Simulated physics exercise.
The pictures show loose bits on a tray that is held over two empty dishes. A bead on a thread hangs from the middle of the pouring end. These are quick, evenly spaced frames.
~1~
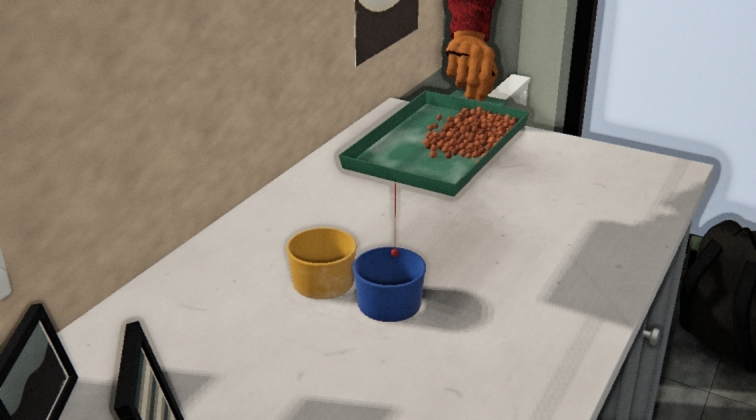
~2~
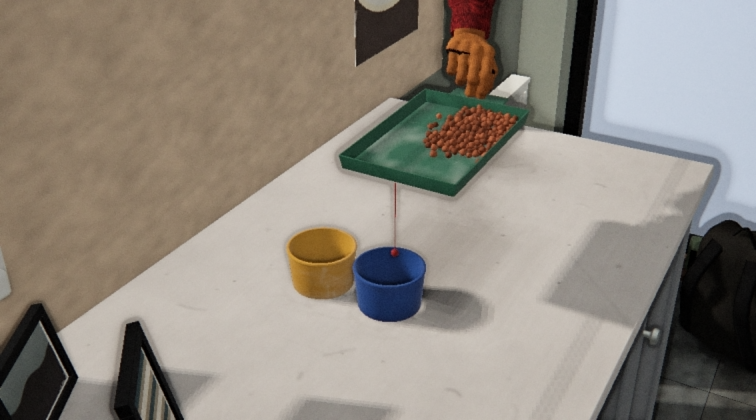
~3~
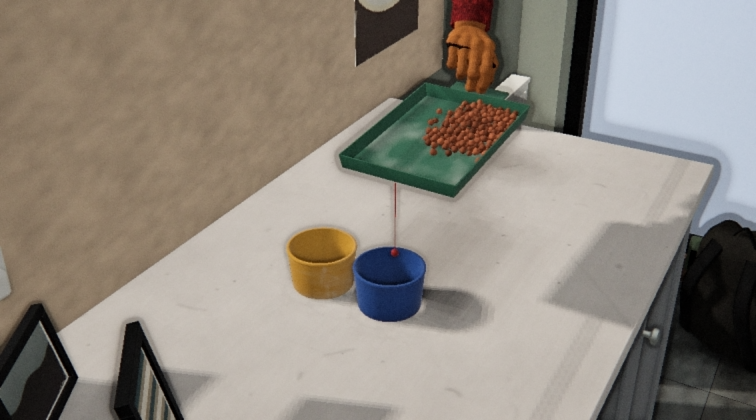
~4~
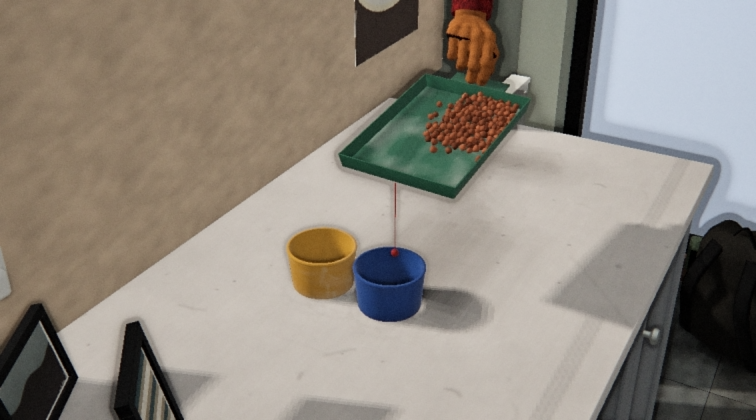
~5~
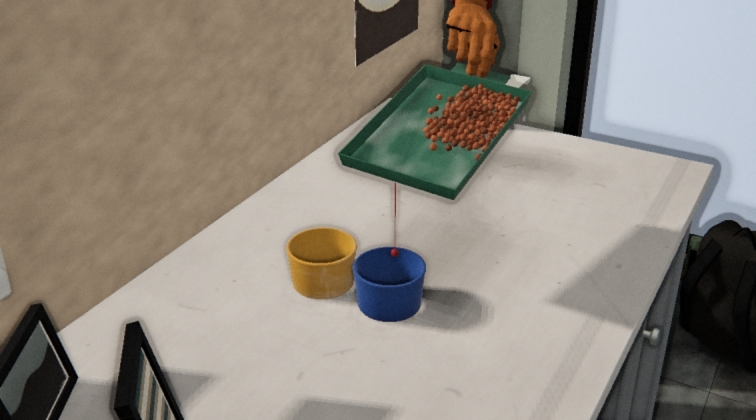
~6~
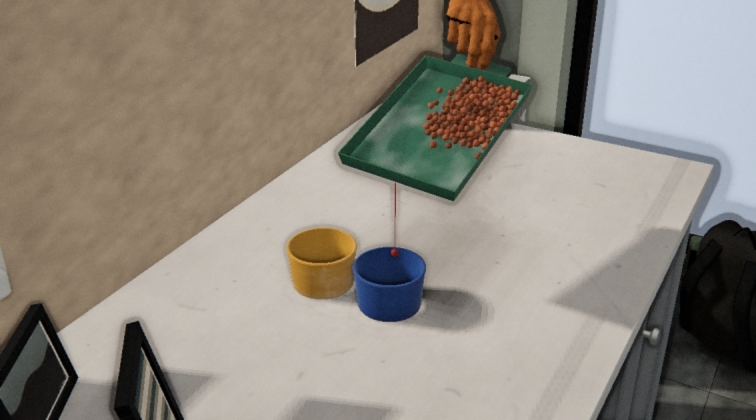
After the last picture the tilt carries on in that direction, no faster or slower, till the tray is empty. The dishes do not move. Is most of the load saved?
They take only the smaller part between them.
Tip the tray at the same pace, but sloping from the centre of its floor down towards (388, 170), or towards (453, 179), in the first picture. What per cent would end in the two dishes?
In turn 40 and 0 in a hundred.
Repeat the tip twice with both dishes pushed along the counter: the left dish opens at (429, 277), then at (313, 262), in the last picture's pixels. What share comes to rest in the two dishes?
About 70 and 20 per cent.
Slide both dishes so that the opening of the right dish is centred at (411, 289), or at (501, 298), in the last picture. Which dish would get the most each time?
One: Right. Two: Left.
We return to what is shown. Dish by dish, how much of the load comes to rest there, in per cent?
Left dish: 0 %, right dish: 10 %.
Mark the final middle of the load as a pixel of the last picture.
Near (430, 339).
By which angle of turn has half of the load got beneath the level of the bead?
At some 105 degrees.
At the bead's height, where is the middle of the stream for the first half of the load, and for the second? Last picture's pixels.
Around (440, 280) and then (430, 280).
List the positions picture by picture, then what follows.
In the first picture, corners of the pouring end (343, 155) and (454, 182), level; middle of the load (473, 133), clay pellets; left dish (304, 277); right dish (372, 299); bead on its thread (395, 253).
In the second picture, corners of the pouring end (342, 155) and (454, 183), level; middle of the load (473, 132).
In the third picture, corners of the pouring end (342, 154) and (454, 184), tipped barely, lowest at the right corner; middle of the load (473, 129).
In the fourth picture, corners of the pouring end (342, 153) and (454, 186), tipped a little, lowest at the right corner; middle of the load (473, 123).
In the fifth picture, corners of the pouring end (342, 153) and (454, 187), tipped a little, lowest at the right corner; middle of the load (474, 118).
In the sixth picture, corners of the pouring end (342, 152) and (454, 189), tipped a little, lowest at the right corner; middle of the load (474, 113); left dish (304, 277); right dish (372, 299).
Just after the last frame, tray tipped steeply; almost all on the tray; just a few outside both; about a tenth in the air.
A moment on, tray tipped right over; the larger part on the tray; about a tenth outside both; just a few in the air.
Further on, tray tipped past a quarter turn; about a tenth in the right dish; almost all outside both.
When it is over, tray tipped past a quarter turn; about a tenth in the right dish; not one in the left dish; almost all outside both.
